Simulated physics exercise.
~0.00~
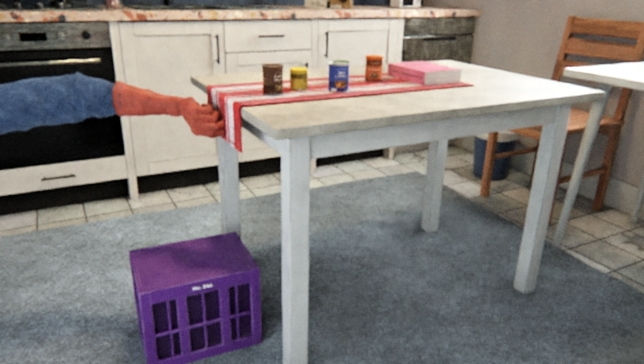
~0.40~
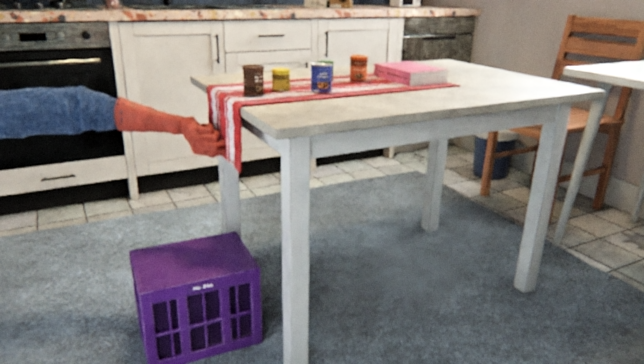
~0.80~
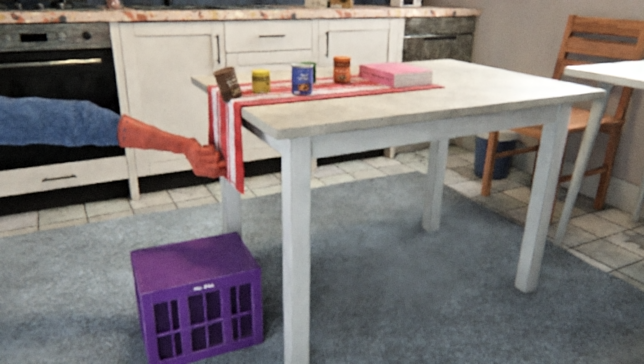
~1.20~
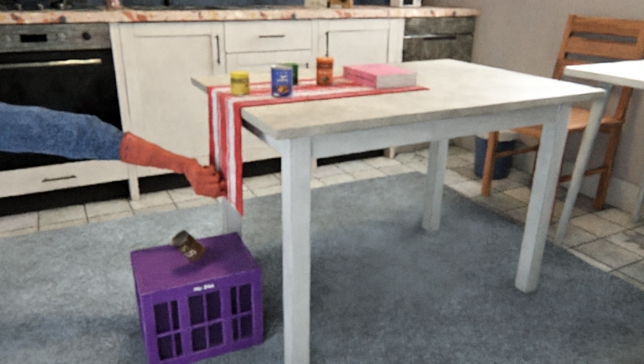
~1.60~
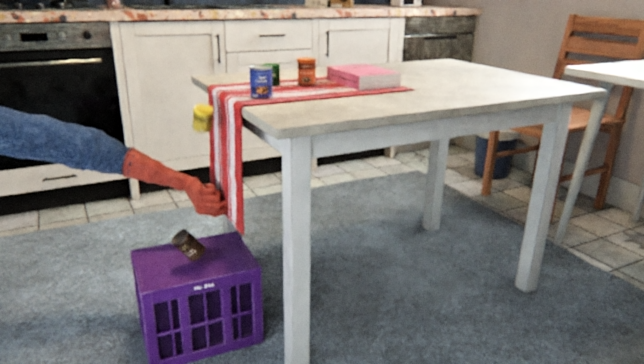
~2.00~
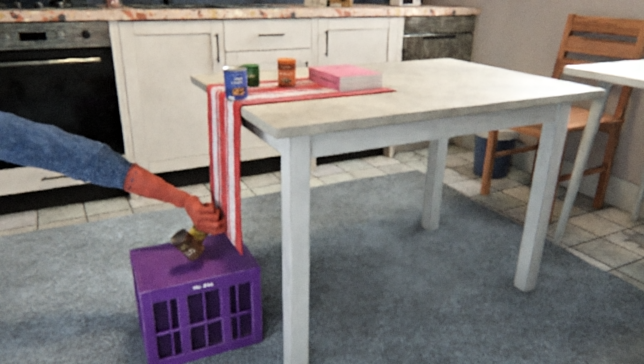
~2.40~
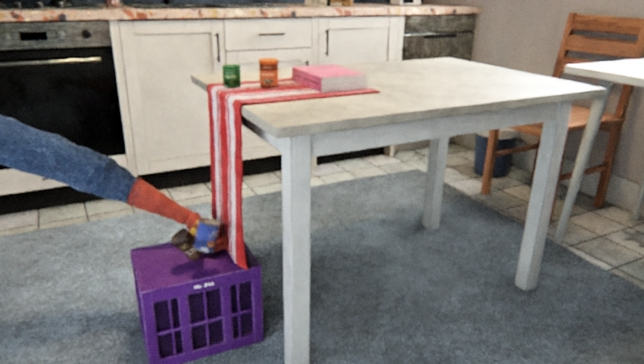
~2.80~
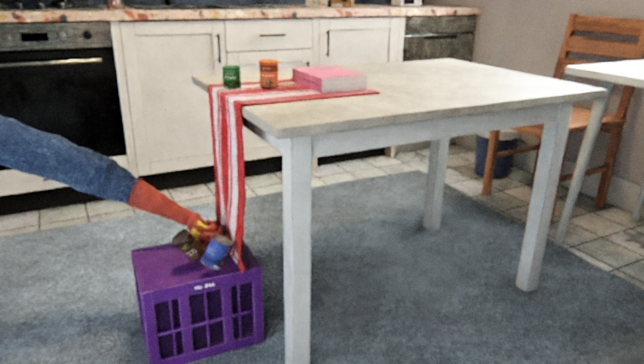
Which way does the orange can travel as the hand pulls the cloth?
It moves to the left, riding along upright on the cloth and staying on the table.
